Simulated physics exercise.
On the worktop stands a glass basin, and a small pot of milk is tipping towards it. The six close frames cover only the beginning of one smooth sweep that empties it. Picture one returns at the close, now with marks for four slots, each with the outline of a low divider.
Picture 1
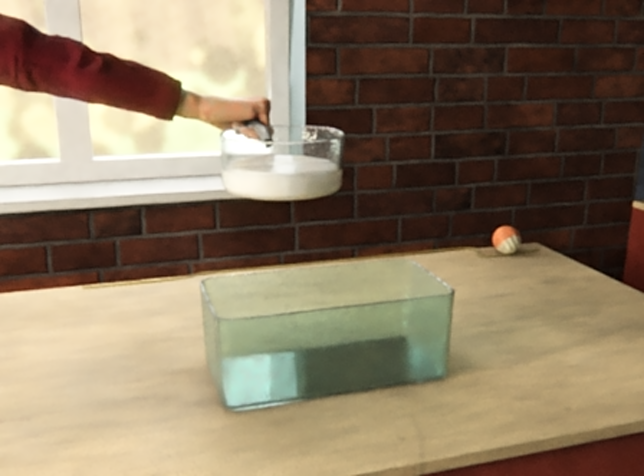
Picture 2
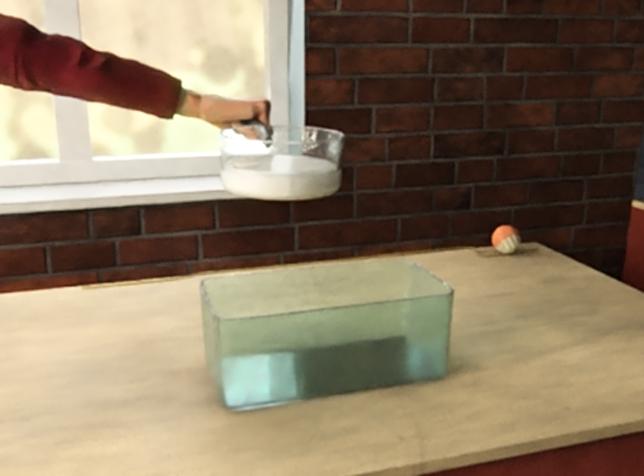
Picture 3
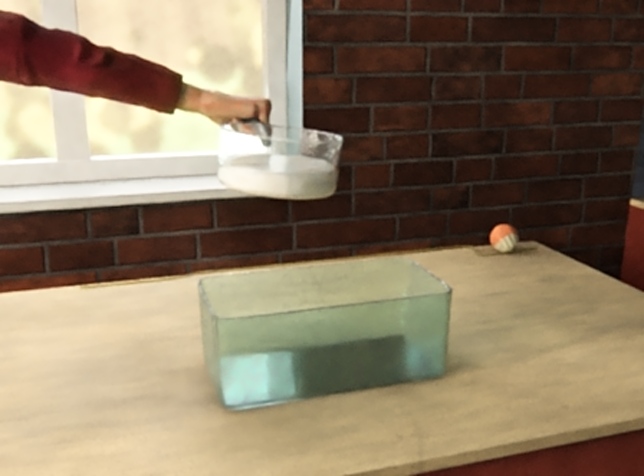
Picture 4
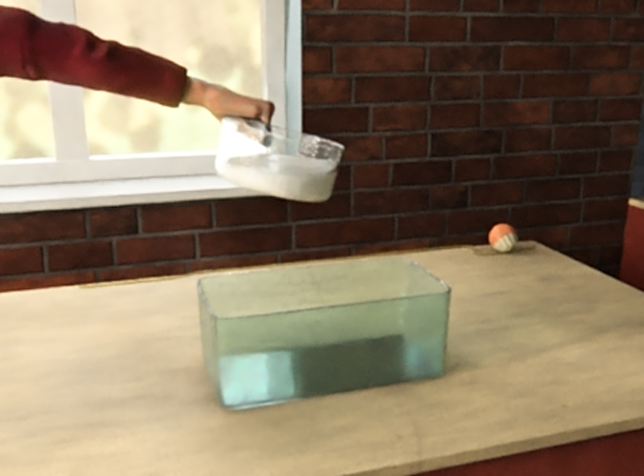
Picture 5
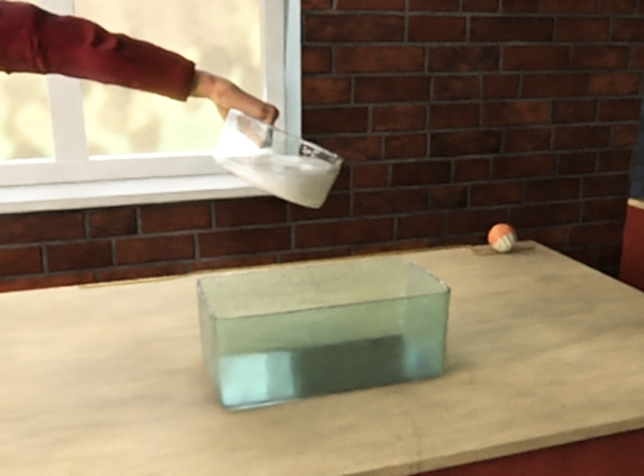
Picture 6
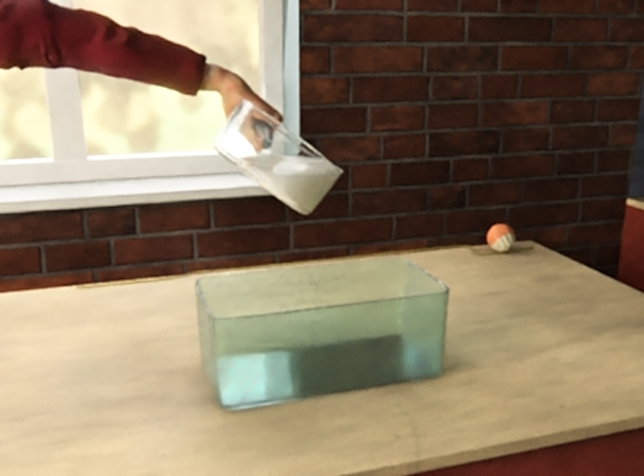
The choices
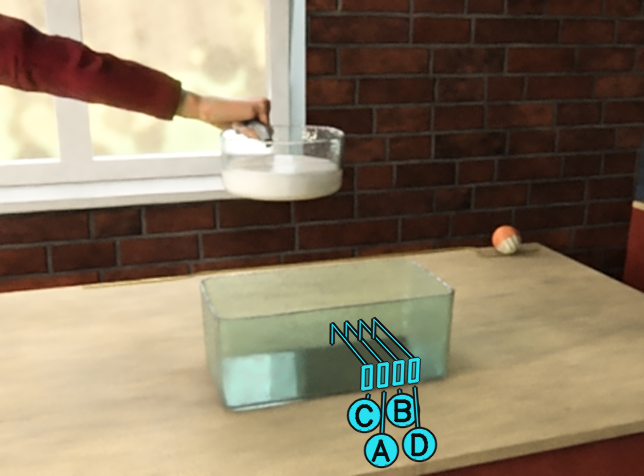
A hand at the end of a dark red sleeve, reaching in from the left, holds a clear glass pot of white liquid level, then tilts it steadily down to the right, the liquid gathering at its lower side. Below, a pale green glass basin stands on a light wooden worktop, an orange-and-white ball behind it to the right. The nearly still view looks slightly down towards a bright window and dark red brick wall.
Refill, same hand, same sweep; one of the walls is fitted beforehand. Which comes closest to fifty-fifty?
A is best.
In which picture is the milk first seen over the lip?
Picture 6.
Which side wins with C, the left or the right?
The right one.
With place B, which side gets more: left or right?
The left side.
In cyan, A at (384, 392); B at (399, 389); C at (368, 394); D at (414, 387).
With A, about 51 % ends left of the wall and 49 % right of it.
With B, about 73 % ends left of the wall and 26 % right of it.
With C, about 31 % ends left of the wall and 68 % right of it.
With D, about 90 % ends left of the wall and 9 % right of it.
